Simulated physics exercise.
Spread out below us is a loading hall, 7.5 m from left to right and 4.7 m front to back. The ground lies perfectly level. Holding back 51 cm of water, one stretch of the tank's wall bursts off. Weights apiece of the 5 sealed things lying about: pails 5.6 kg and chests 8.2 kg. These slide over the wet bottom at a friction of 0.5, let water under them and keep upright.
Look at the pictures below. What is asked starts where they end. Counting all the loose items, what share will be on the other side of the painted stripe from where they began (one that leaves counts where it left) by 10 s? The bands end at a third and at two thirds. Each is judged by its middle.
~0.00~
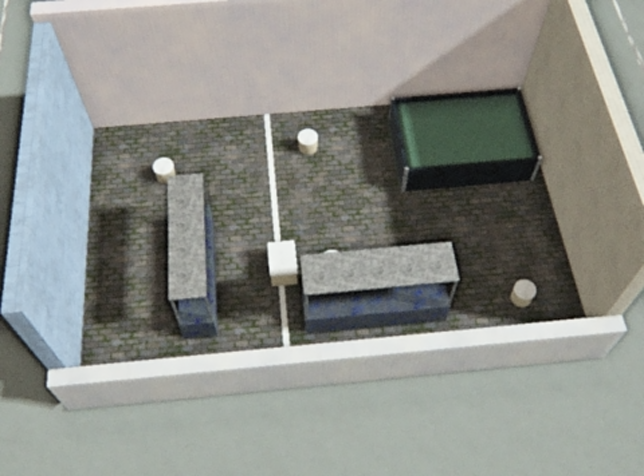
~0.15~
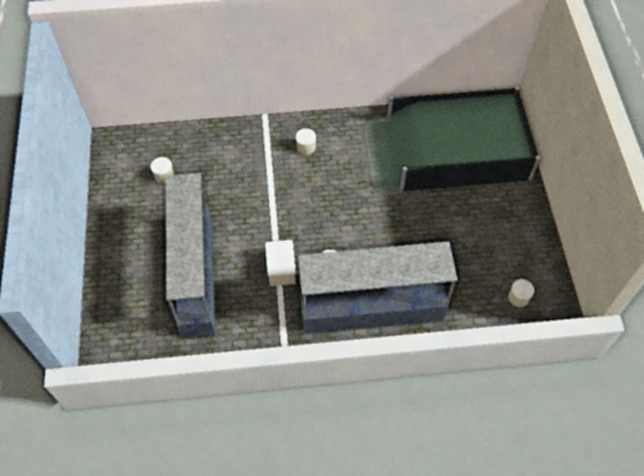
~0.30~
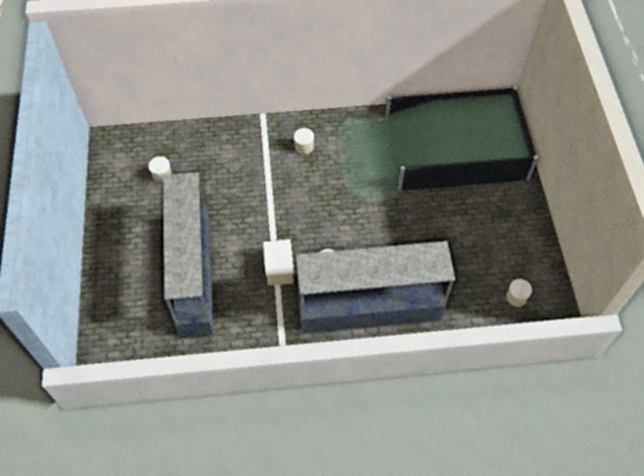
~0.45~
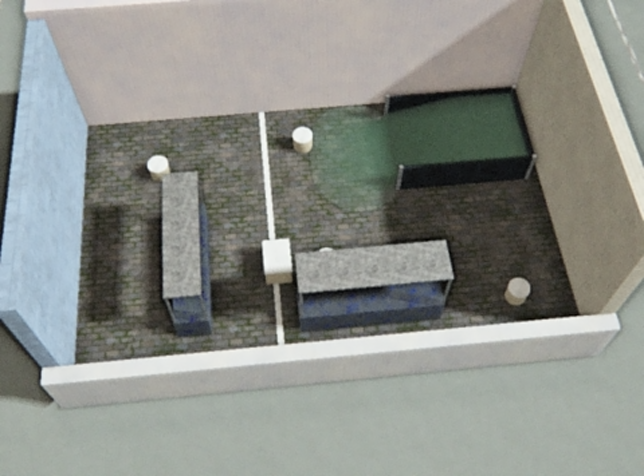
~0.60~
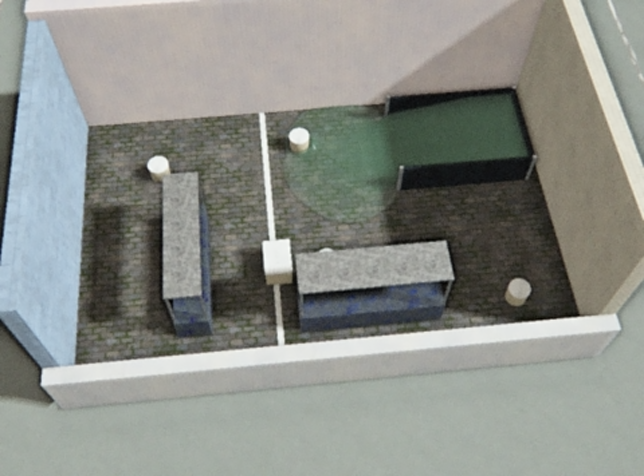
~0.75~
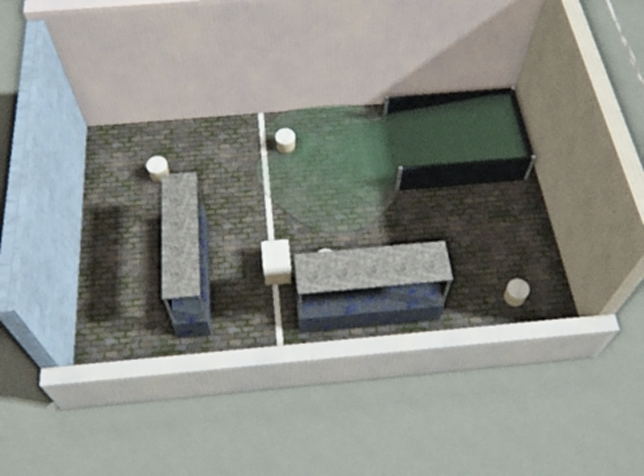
My guess is the bottom third.
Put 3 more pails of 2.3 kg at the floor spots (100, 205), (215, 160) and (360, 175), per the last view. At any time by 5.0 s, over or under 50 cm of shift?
Well, in turn it's beyond that, then beyond that, and finally beyond that.
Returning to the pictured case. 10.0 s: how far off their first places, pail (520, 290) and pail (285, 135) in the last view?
Going in order, that's 5 cm then 350 cm.
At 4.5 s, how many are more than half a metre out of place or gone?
3.
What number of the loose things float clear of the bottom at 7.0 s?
Tally: 1 of them.
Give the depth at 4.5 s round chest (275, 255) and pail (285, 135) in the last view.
Some 9 cm at the first, some 16 cm at the second.
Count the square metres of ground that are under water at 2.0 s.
Around 17 m2 of it.
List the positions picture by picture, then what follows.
In the first frame, a pail at (308, 137), on the bottom; a pail at (163, 166) rests on the ground; water covers 2.8 m2; 0 of 5 have shifted.
In the second frame, a pail at (306, 137) rests on the ground; a pail at (161, 166) rests on the ground; 3.5 m2 under water; 0 of 5 have shifted.
In the third frame, a pail at (304, 136), on the bottom; a pail at (159, 165) rests on the ground; water covers 4.4 m2; 0 of 5 have shifted.
In the fourth frame, a pail at (303, 135), on the bottom; a pail at (158, 164), on the bottom; water covers 5.4 m2; 0 of 5 have shifted.
In the fifth frame, a pail at (299, 136), on the bottom, 6 cm from its start; a pail at (158, 165) rests on the ground; 6.4 m2 under water; 1 of 5 have shifted.
In the sixth frame, a pail at (285, 136) rests on the ground, 28 cm from its start; a pail at (157, 165), on the bottom; water covers 7.4 m2; 1 of 5 have shifted.
After 2.0 s 2 of 5 are over the mark; 0 afloat.
After 4.5 s 1 of 5 are over the mark; 3 afloat.
After 7.0 s 1 of 5 are over the mark; 1 afloat.
After 10.0 s 1 of 5 are over the mark; 2 afloat.
